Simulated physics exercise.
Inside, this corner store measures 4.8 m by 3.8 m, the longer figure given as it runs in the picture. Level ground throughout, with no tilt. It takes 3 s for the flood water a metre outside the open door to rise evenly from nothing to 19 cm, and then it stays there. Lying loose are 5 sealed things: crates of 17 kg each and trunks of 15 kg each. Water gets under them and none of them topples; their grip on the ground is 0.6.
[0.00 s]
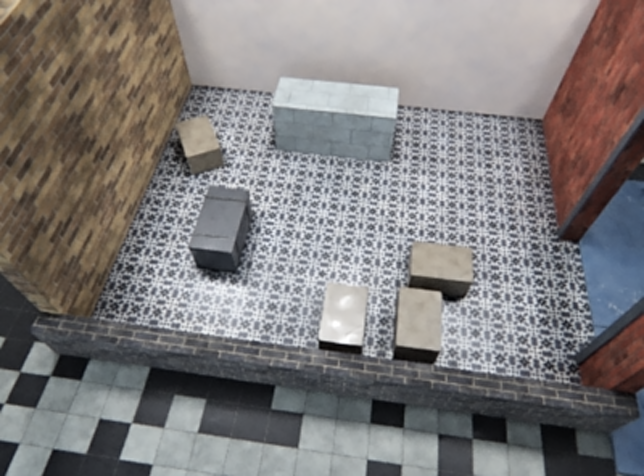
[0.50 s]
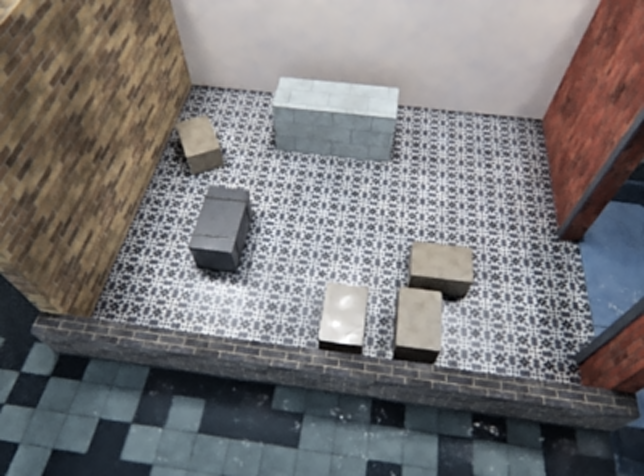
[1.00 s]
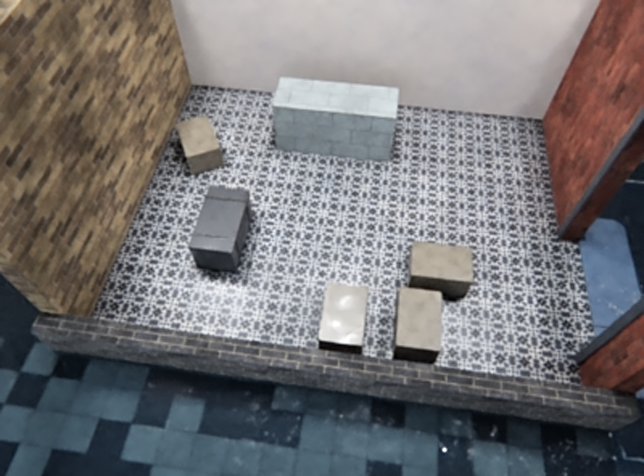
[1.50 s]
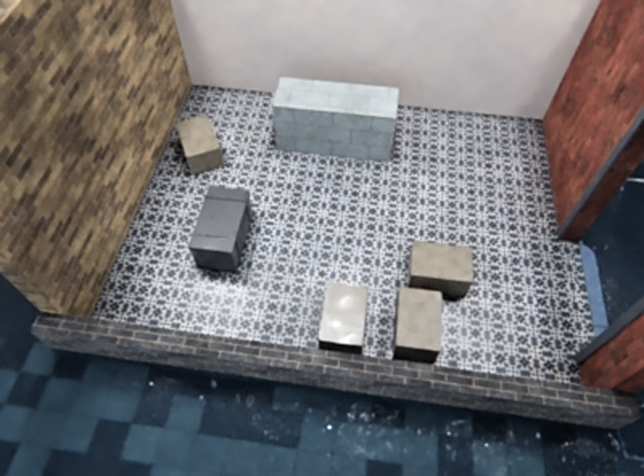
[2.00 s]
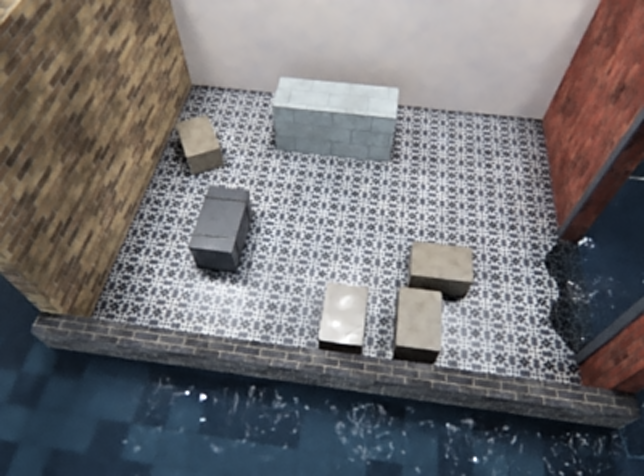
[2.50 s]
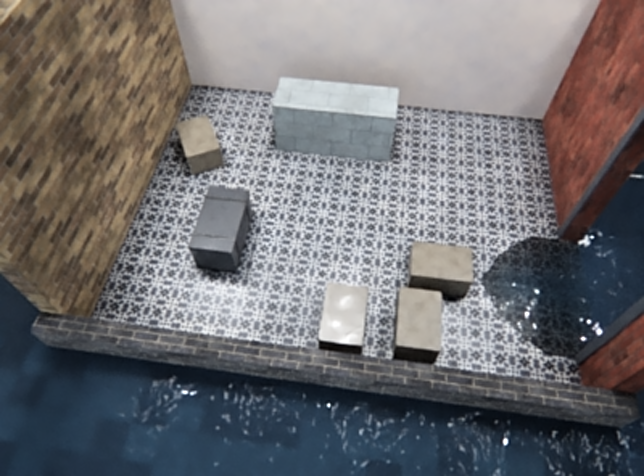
Dark blue water rose over the checkered floor outside a low brick wall, then came in through the opening on the right and spread across the patterned tiles, while the blocks inside stayed put.
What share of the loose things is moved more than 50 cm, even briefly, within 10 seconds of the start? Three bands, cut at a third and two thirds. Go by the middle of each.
Two in three or more.
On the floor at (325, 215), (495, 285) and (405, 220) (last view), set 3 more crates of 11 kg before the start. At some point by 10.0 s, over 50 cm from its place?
Note, in order of listing: Crosses the threshold, crosses the threshold, crosses the threshold.
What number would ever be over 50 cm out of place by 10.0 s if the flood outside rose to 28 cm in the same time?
It would come to 5 of them.
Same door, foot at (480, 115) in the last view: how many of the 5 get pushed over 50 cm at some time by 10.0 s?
That would give 4.
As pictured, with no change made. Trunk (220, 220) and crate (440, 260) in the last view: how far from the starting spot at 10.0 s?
Shifts: 80 cm / 140 cm.
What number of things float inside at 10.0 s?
At that instant the tally stands at 4.
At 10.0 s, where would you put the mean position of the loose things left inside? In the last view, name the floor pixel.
I'd put it close to (210, 208) in the last view.
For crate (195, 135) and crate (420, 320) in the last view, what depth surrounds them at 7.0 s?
First about 4 cm, second about 8 cm.
After 3.5 s 0 of 5 are over 50 cm from their spots; 0 afloat.
After 4.5 s 0 of 5 are over 50 cm from their spots; 0 afloat.
After 7.0 s 3 of 5 are over 50 cm from their spots; 1 afloat.
After 10.0 s 4 of 5 are over 50 cm from their spots, and 4 have been at some point; 4 afloat.
